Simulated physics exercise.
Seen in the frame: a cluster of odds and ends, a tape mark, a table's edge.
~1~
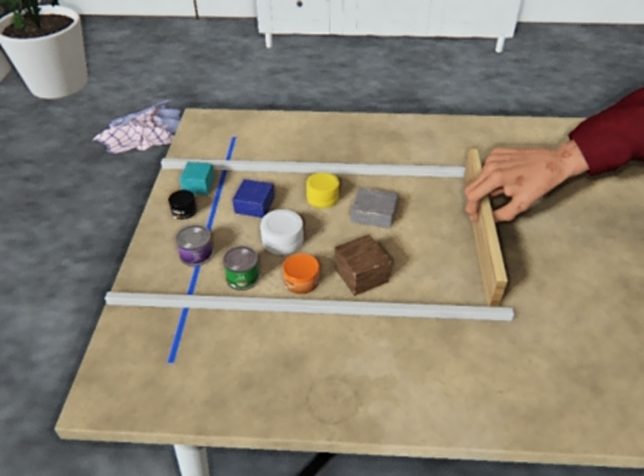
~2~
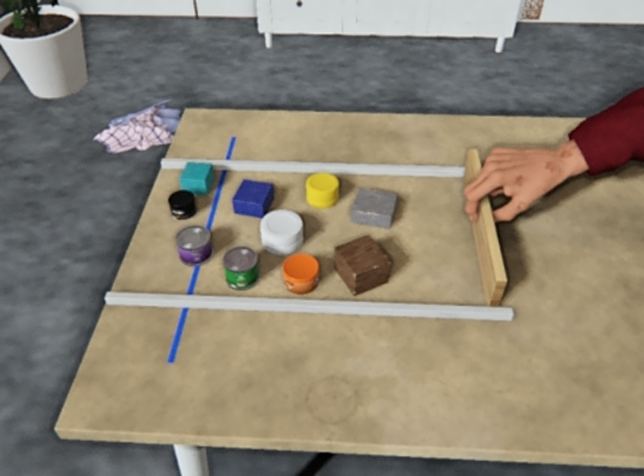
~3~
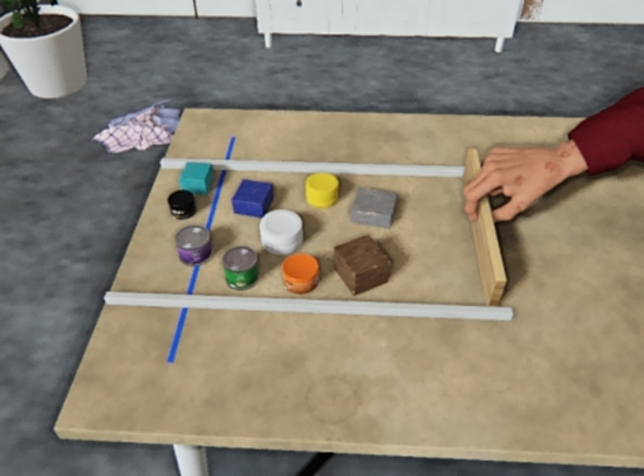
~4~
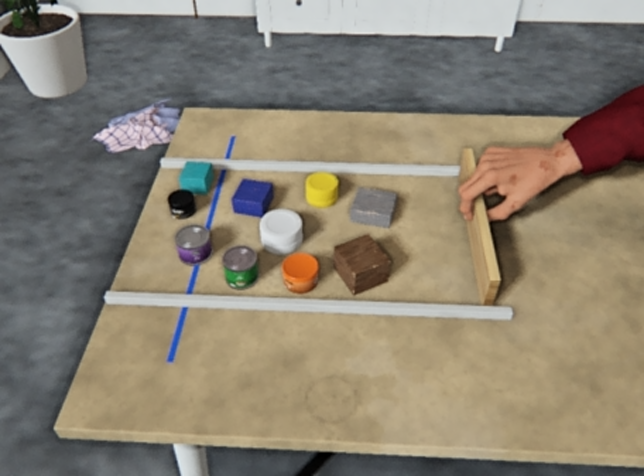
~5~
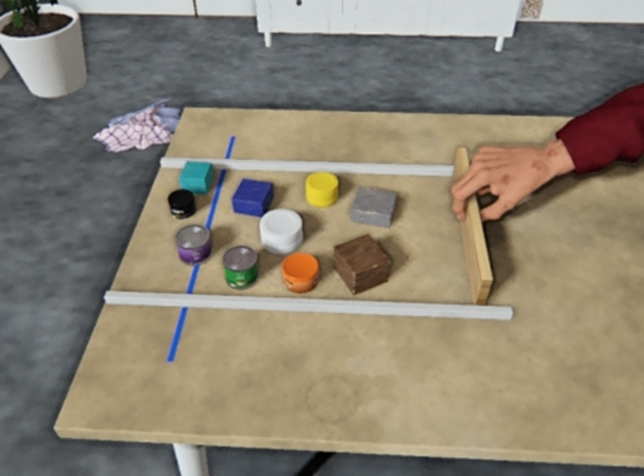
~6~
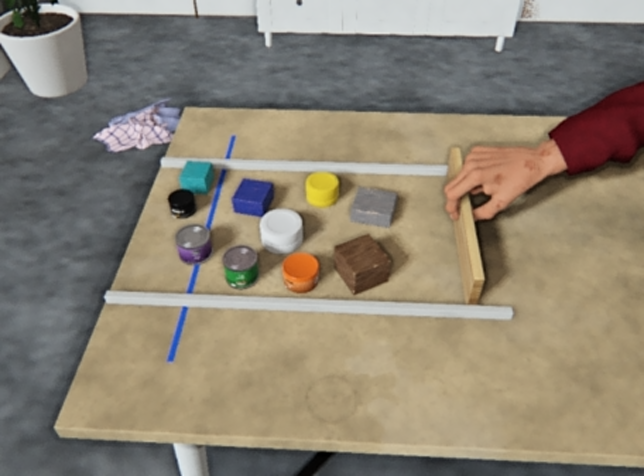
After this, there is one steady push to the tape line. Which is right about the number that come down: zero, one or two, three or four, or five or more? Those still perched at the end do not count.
The right one is one or two.
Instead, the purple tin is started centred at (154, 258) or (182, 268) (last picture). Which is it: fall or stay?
One place after the other: It ends up falling; it ends up falling.
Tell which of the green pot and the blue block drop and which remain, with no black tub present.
Well, the green pot goes off the edge while the blue block is still there.
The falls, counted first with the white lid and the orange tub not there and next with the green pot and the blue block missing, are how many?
The first try gives 1, the second gives 0.
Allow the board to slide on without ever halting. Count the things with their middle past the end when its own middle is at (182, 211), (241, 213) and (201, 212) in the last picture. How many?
The counts: 6, 0 and 2.
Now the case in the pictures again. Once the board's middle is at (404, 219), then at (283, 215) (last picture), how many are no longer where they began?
Moved so far: 0, then 7.
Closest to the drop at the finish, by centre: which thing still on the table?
The blue block ends nearest.
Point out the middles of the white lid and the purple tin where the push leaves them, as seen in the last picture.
The white lid comes to rest close to (185, 225), while the purple tin rests close to (144, 244).
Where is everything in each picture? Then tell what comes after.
In the first picture, black tub (183, 205); turquoise block (198, 178); purple tin (195, 245); board (482, 222); tape (209, 228).
In the second picture, turquoise block (197, 179); brown block (362, 265).
In the third picture, purple tin (194, 246); board (482, 222).
In the fourth picture, black tub (182, 204); white lid (282, 232).
In the fifth picture, turquoise block (197, 178); blue block (253, 198).
In the sixth picture, black tub (182, 204); turquoise block (197, 178); purple tin (194, 245); board (463, 221); tape (208, 227).
Soon after, none off yet; black tub at rest near (182, 204); turquoise block at rest near (197, 178); purple tin at rest near (194, 245).
In the end, the number that fall off is one or two; gone, green pot and black tub.
